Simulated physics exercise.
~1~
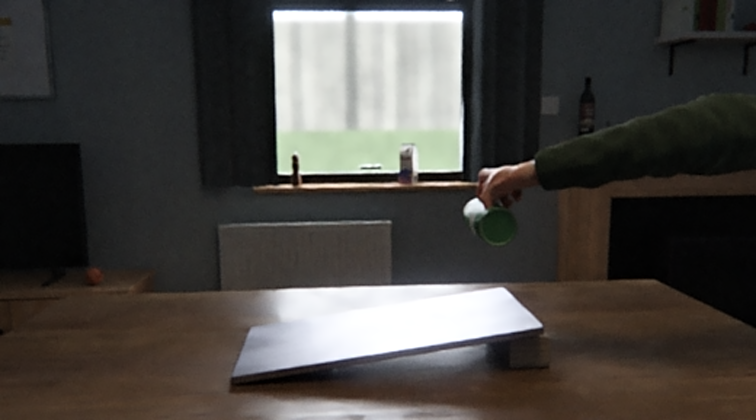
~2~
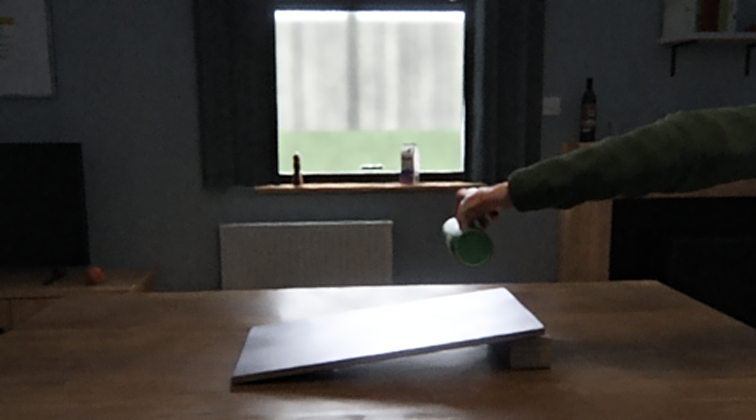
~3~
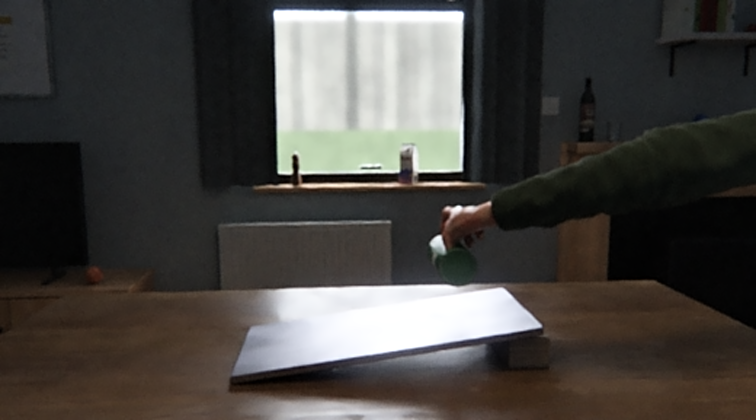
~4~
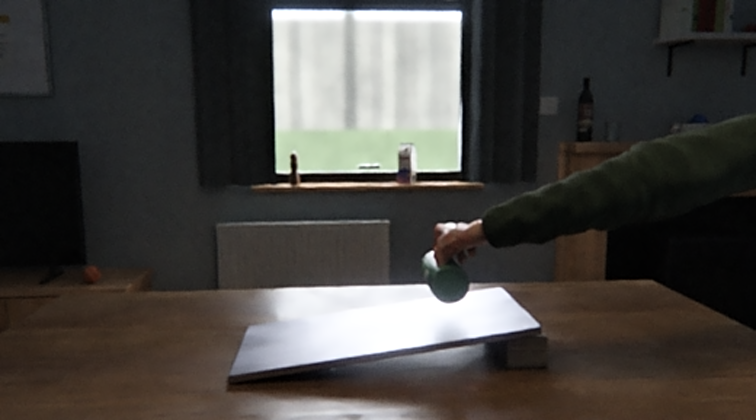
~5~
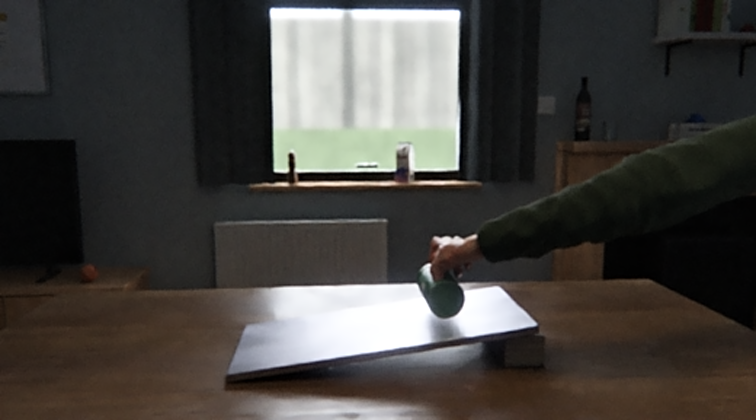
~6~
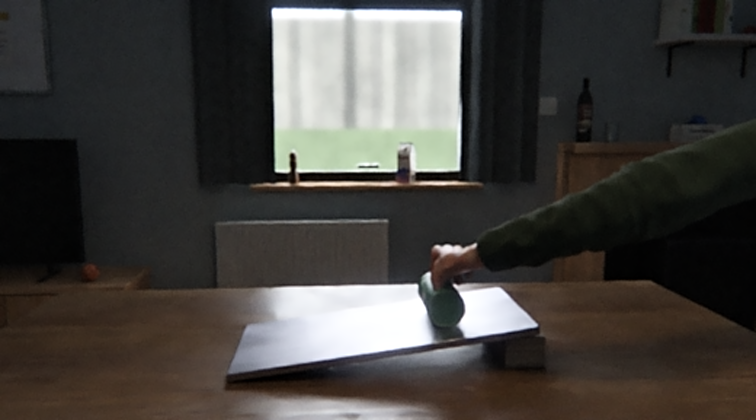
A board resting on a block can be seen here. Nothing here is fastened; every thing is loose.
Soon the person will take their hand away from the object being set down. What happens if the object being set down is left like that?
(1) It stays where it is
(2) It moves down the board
It moves down the board.
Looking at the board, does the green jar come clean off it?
Once it settles, it is off the top.
Then, 1.00 s after the last picture, green jar rolled well along near (284, 321).
Then, 1.70 s after the last picture, green jar now off the board.
Then, 2.20 s after the last picture, things are still on the move.
By the end, off the board, green jar. The green jar goes downhill.
